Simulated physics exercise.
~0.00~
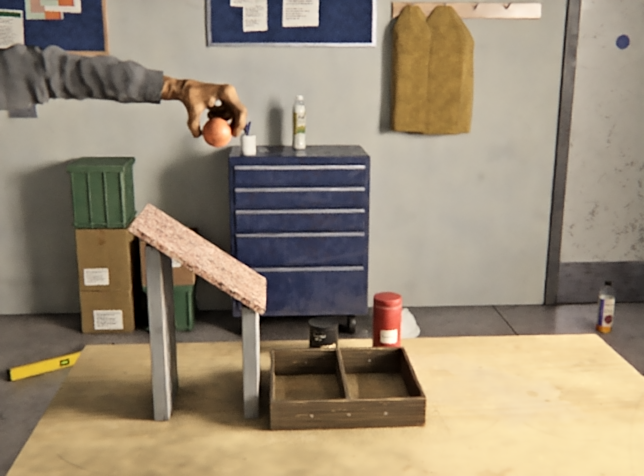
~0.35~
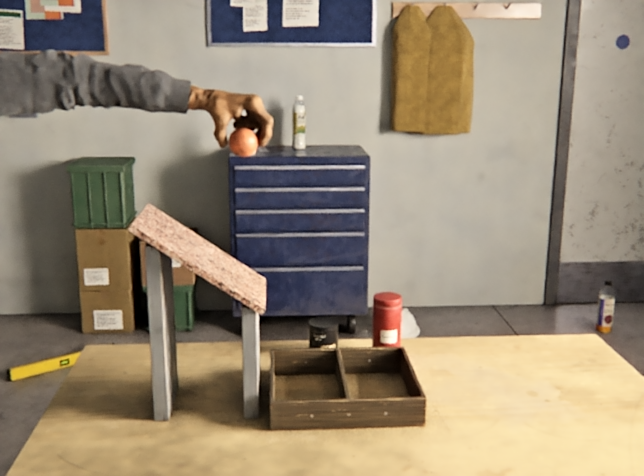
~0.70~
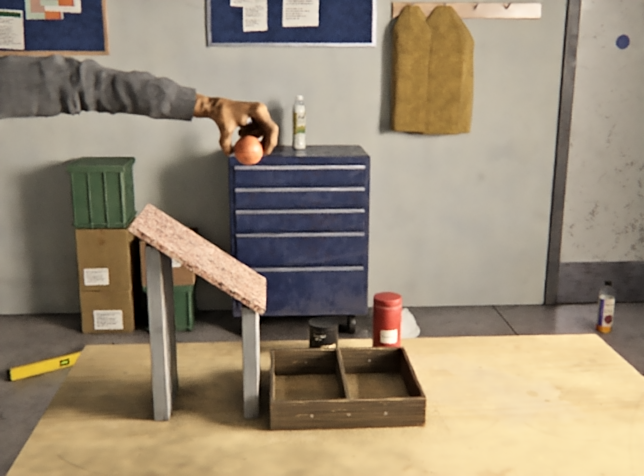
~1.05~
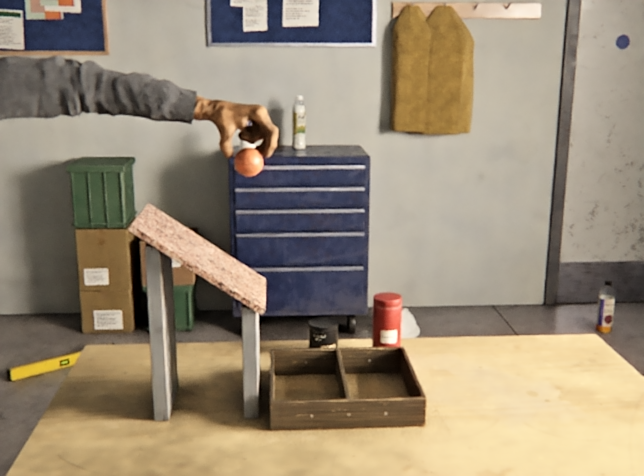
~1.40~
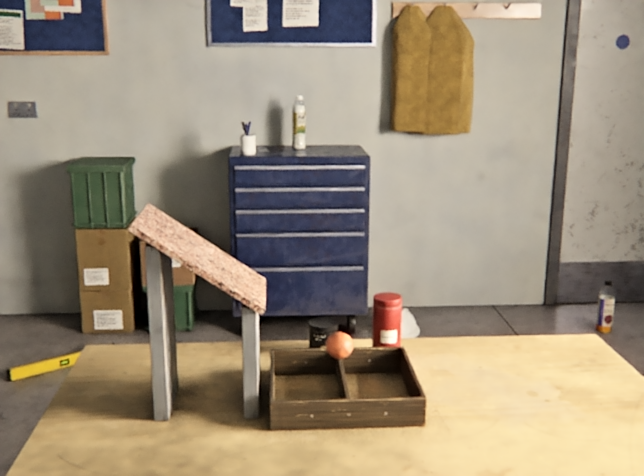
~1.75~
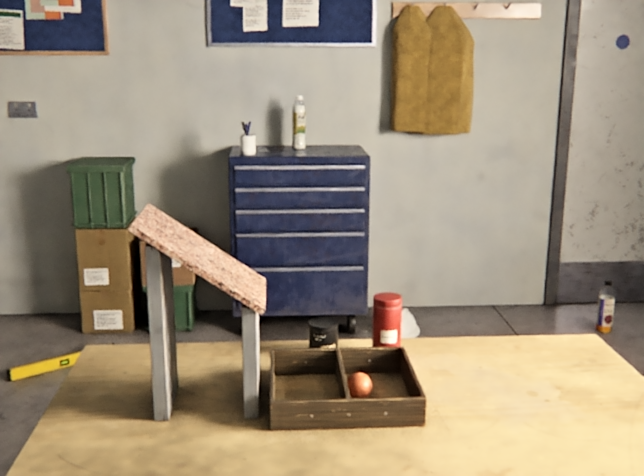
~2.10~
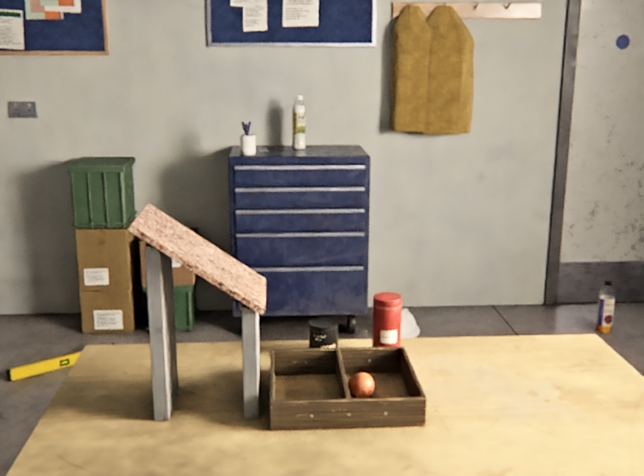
Orange ball released by a hand above a sloping board, then dropping into a wooden tray and resting in its right-hand bay.
